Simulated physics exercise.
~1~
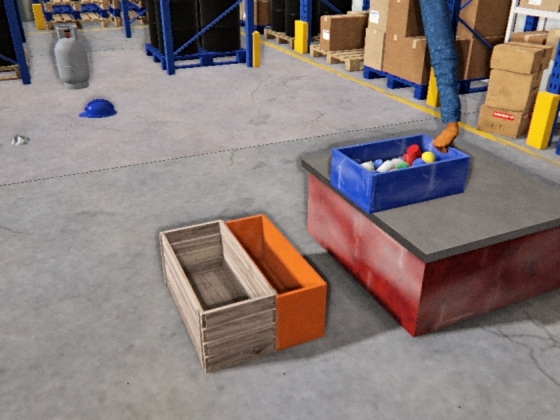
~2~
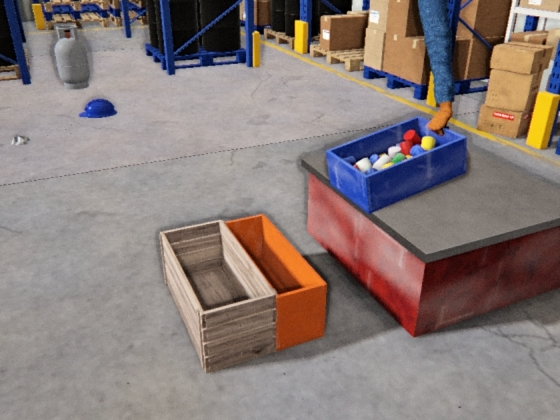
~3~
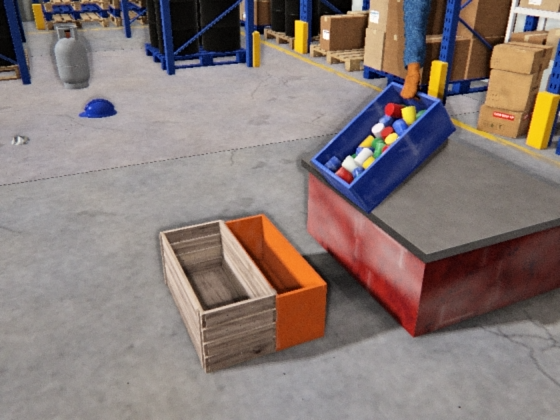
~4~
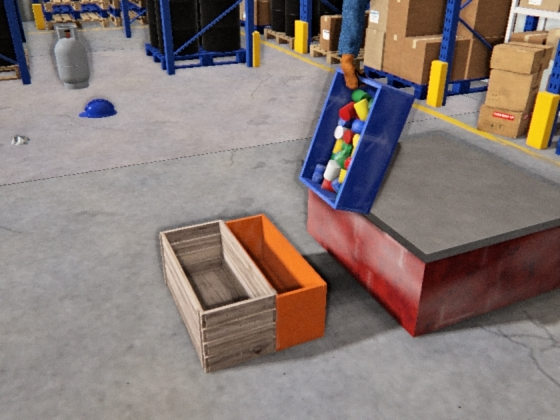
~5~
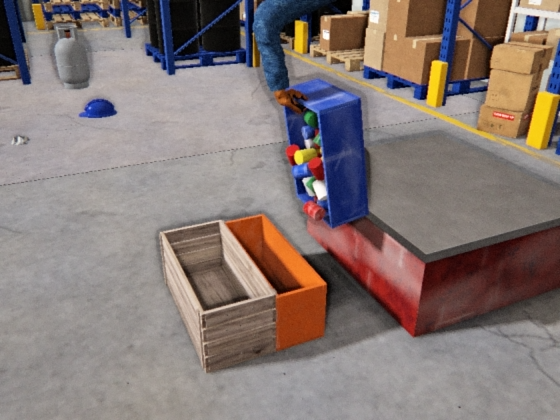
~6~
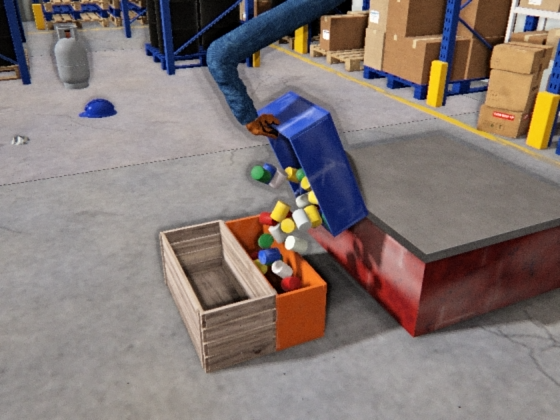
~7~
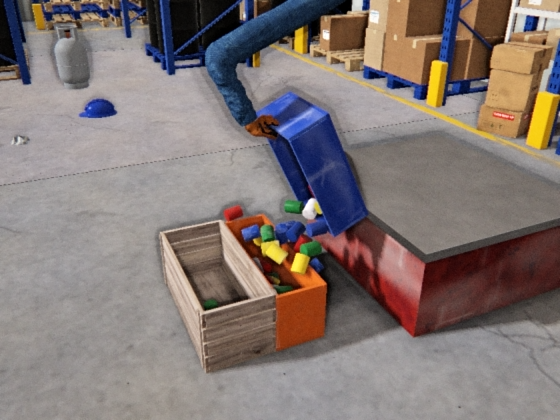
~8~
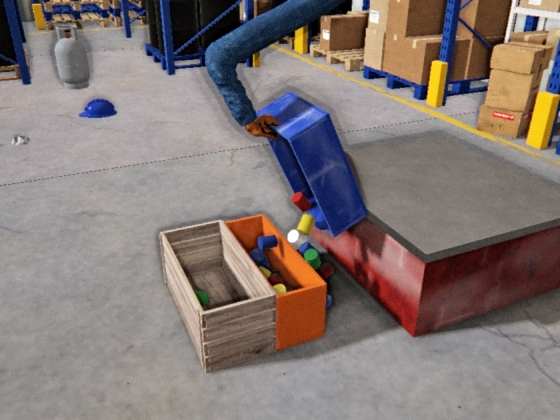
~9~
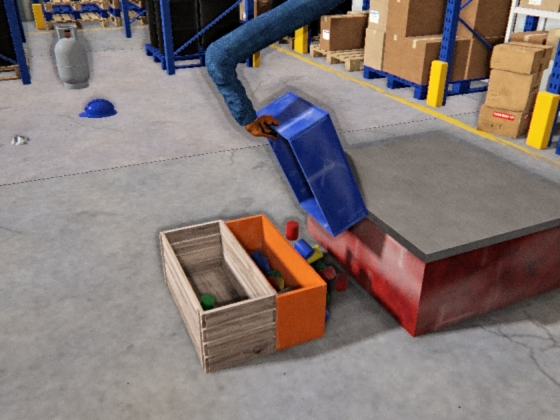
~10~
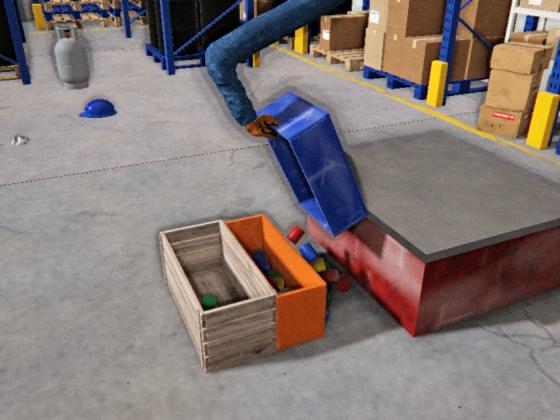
A warehouse floor with racks and stacked cartons behind is seen from above at an angle. On the right, a blue crate of small colourful jars sits on a grey-topped red bench, with an orange tub and a wooden tub side by side to its lower left. A gloved hand in a blue sleeve swings the crate leftward, tilting it steeply over the bench's edge. The jars tumble out, most into the orange tub, one into the wooden tub, and others onto the floor beside the bench. The emptied crate stays tipped in the hand's grip.
